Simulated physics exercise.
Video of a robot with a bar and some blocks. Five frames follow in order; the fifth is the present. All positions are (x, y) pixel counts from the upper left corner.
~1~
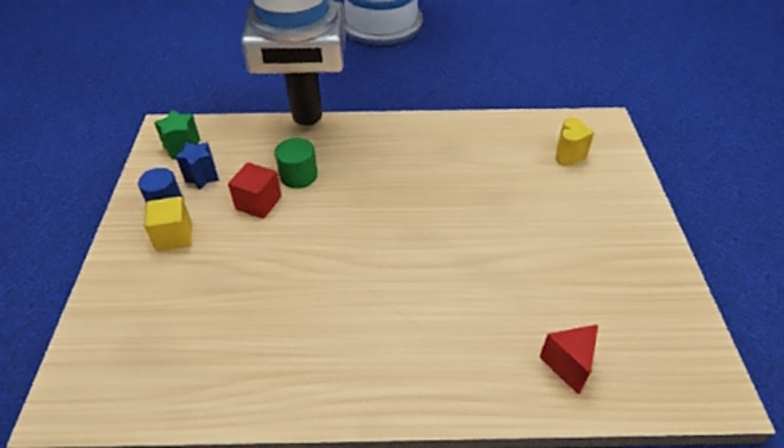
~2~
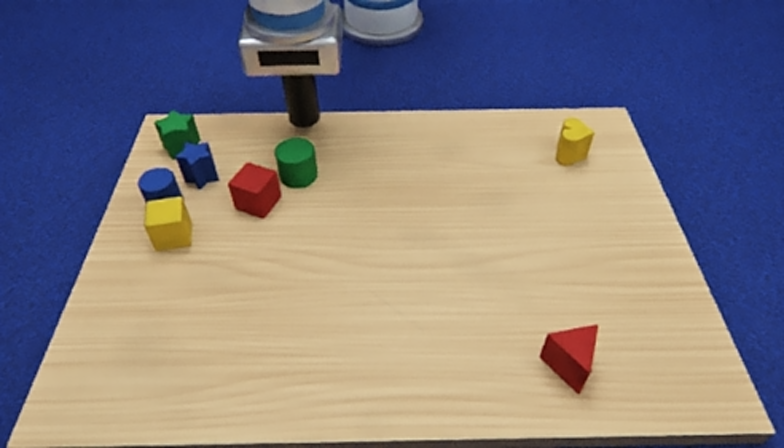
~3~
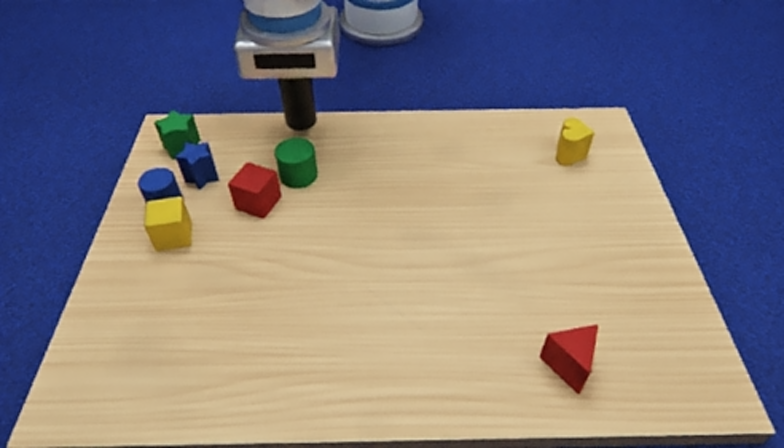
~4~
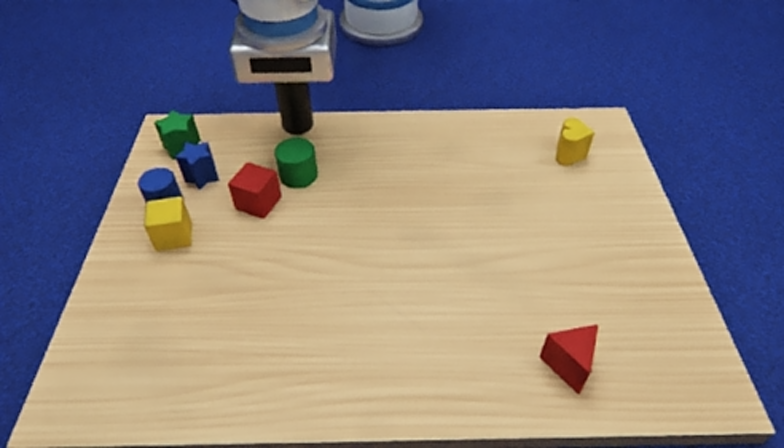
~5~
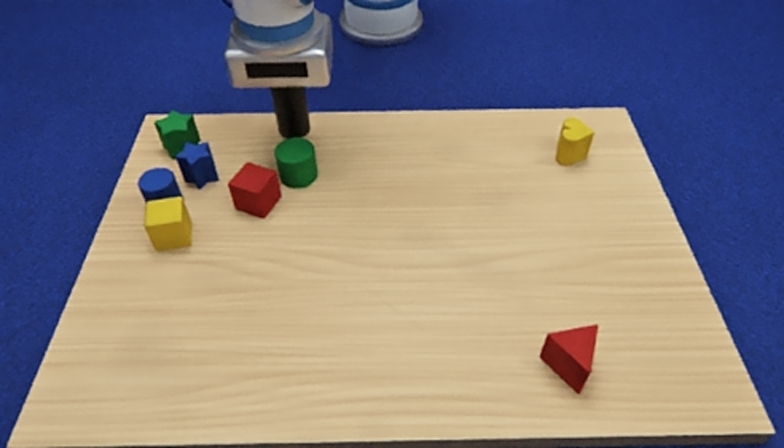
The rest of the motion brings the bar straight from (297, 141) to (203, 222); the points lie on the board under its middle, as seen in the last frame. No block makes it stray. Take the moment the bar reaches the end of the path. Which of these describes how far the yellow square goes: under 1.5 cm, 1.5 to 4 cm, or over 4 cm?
Short: Under 1.5 cm.
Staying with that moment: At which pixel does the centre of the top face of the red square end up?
It sits at (244, 194).
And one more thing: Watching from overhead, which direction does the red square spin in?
Seen from above, counterclockwise.
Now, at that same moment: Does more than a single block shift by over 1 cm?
I believe not.
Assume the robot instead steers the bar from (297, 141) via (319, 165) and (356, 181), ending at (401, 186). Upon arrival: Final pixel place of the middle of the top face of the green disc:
The middle of its upper face should be somewhere near (298, 164).
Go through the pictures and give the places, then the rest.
The first picture shows lower end of the bar (307, 116), tops of blocks, yellow square (163, 211), blue star block (194, 151), red square (252, 177), green disc (294, 149).
The second picture shows bar (305, 118), blocks as before.
The third picture shows bar (301, 121), blocks as before.
The fourth picture shows bar (298, 125), blocks as before.
The fifth picture shows bar (295, 130), yellow square (163, 211), blue star block (194, 151), red square (252, 177), green disc (294, 149).
The first path, step by step. One third of the way, bar (266, 155); green disc (294, 152).
Two thirds of the way, bar (234, 182); red square (246, 189), turned 50° anticlockwise; green disc (294, 152).
At the end, bar (199, 211); yellow square (158, 212); blue star block not moved; red square (244, 194), turned 75° anticlockwise; green disc (294, 152).
